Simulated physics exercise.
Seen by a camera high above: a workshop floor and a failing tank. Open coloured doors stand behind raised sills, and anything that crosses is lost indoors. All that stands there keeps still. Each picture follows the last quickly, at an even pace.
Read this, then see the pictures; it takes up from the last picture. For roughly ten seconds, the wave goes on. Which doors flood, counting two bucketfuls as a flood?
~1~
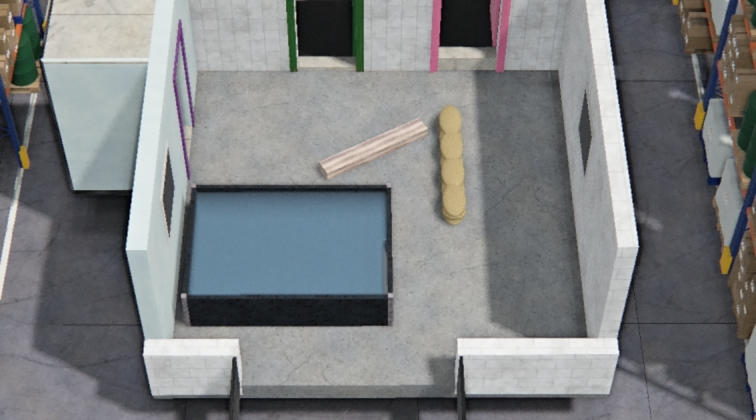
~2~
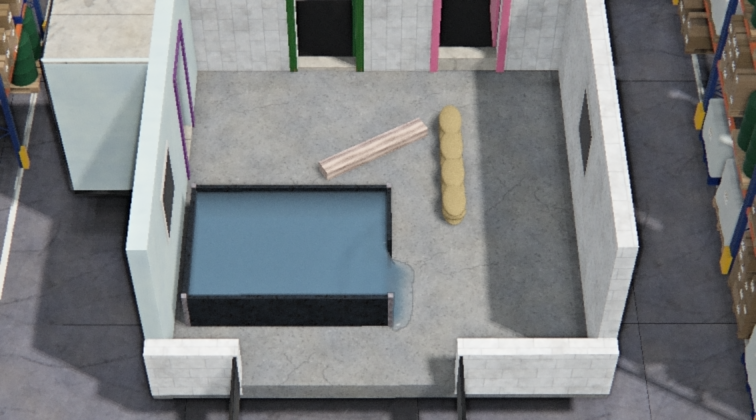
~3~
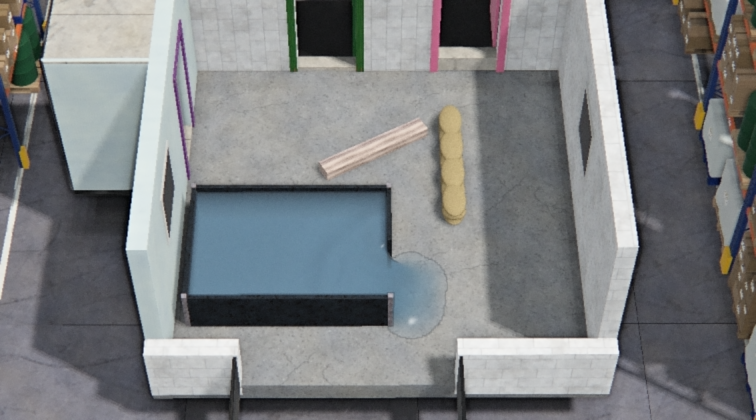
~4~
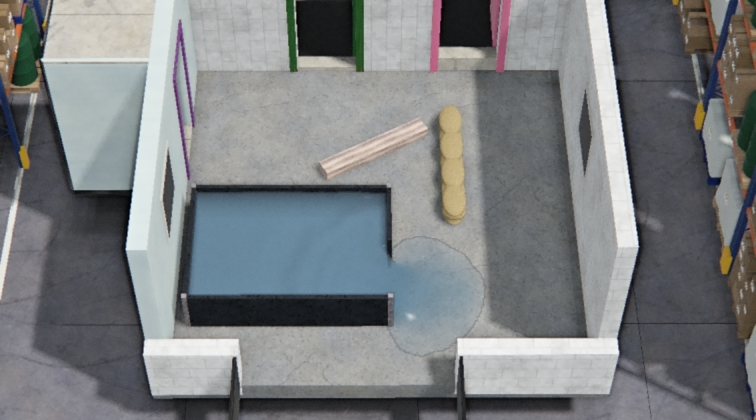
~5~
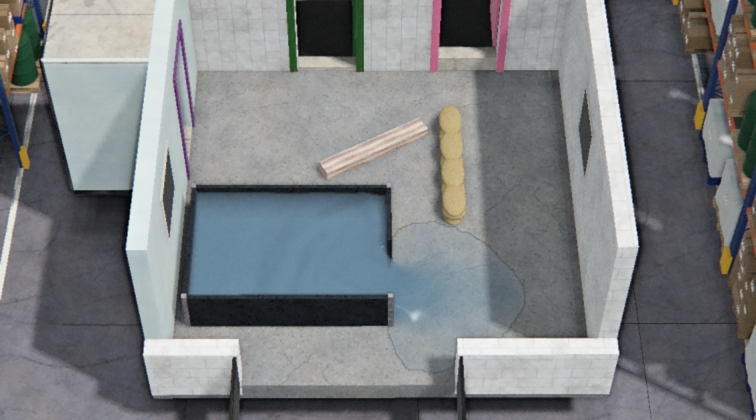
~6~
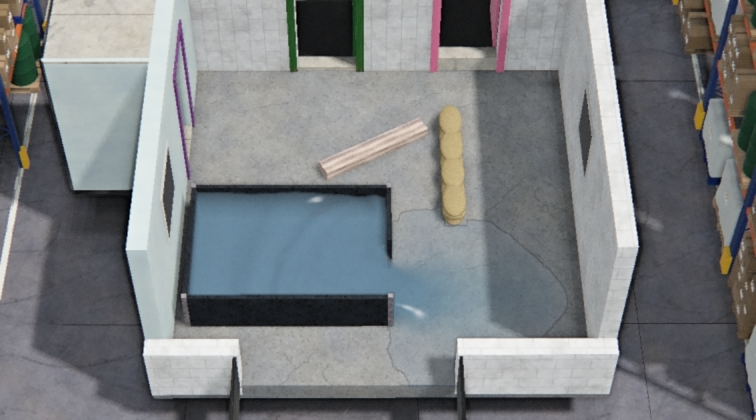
In the end I expect the pink door to stop at two buckets or less; I expect the green door to stop at two buckets or less; I expect the purple door to go past two buckets.
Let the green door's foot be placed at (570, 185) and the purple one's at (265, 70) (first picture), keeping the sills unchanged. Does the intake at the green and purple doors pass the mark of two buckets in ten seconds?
Lab note - green door: Over the limit; purple door: Under the limit.
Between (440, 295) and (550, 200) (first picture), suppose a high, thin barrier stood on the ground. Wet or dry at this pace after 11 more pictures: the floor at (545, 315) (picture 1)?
There: Wet.
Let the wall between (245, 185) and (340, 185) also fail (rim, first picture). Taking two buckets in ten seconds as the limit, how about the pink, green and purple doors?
Pink stays within it, green exceeds the limit, purple exceeds the limit.
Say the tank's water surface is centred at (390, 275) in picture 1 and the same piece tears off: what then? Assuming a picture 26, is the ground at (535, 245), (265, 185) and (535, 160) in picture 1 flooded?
Spot by spot, in the order asked: Swamped, untouched, swamped.
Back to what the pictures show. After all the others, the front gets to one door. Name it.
I'd say the purple one.
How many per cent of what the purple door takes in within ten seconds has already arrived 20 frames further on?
Estimate: Roughly 0 %.
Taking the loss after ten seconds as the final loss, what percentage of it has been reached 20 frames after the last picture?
Roughly 20 percent of it.
A moment on, water covers 25 % of the floor; the pink door not reached, the green door not reached, the purple door not reached.
Next, water covers 30 % of the floor; the pink door not reached, the green door not reached, the purple door not reached.
Then, water covers 40 % of the floor; the pink door wet at the sill, nothing in, the green door not reached, the purple door not reached.
Later, water covers 65 % of the floor; the pink door wet at the sill, nothing in, the green door wet at the sill, nothing in, the purple door not reached.
In the end, water covers 85 % of the floor; the pink door wet at the sill, nothing in, the green door wet at the sill, nothing in, the purple door over two buckets in.
